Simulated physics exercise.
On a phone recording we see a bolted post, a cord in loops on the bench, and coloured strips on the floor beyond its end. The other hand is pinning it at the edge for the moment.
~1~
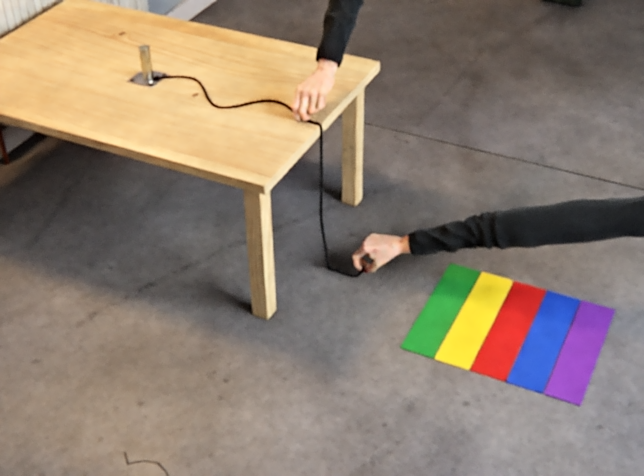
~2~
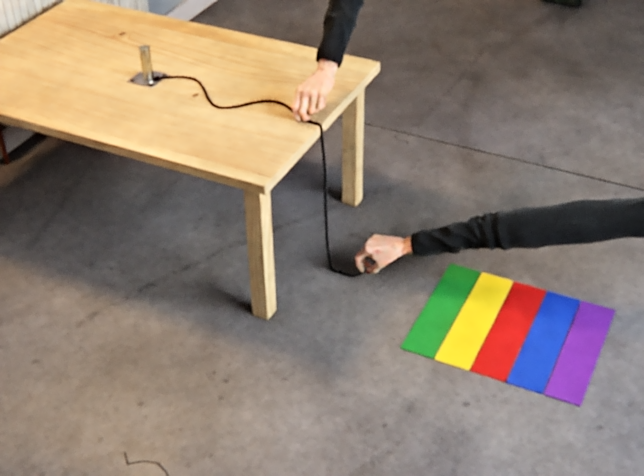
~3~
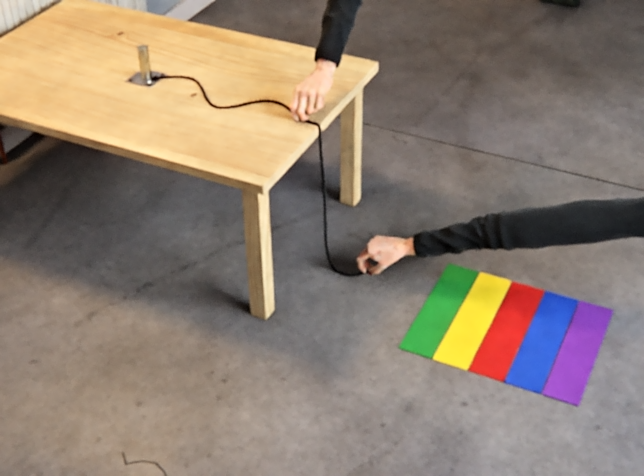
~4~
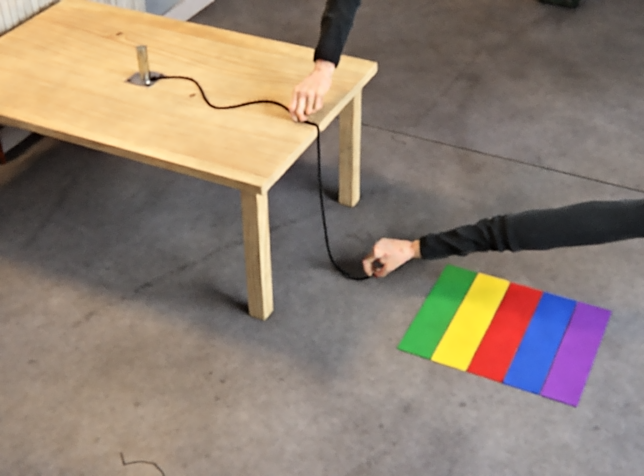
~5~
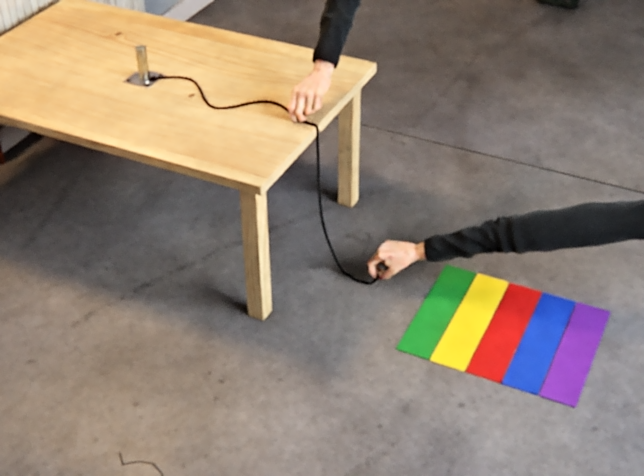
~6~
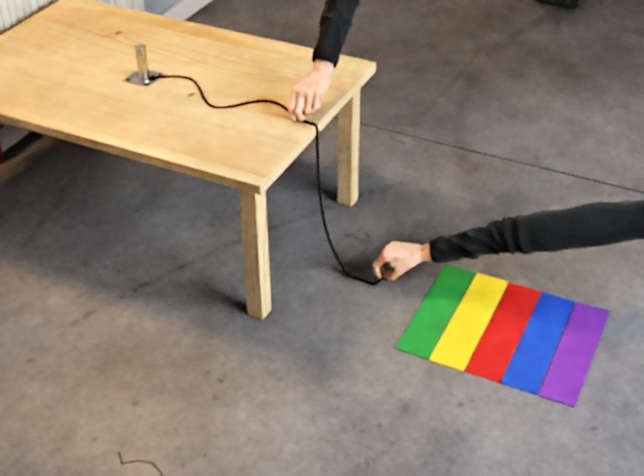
A hand in a dark sleeve presses a black cord against the edge of a pale wooden table, seen from above on a grey floor. The cord winds from a small upright post and hangs over the side to another hand low at right, beside green, yellow, red, blue and purple strips. That lower hand draws the cord's end slightly rightward, while the upper hand stays put.
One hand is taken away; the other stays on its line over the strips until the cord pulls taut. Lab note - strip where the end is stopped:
Red strip.
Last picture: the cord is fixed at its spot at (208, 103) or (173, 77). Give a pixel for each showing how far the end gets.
Approximately (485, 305), then (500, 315).
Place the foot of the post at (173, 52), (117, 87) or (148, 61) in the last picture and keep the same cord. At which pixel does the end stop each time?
In order, the pixels are (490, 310), (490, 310) and (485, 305).
Early on, end near (450, 297); over green.
Midway, end near (486, 308); over yellow.
At the end of the slack, end near (508, 315); over red. It halts on the red strip.
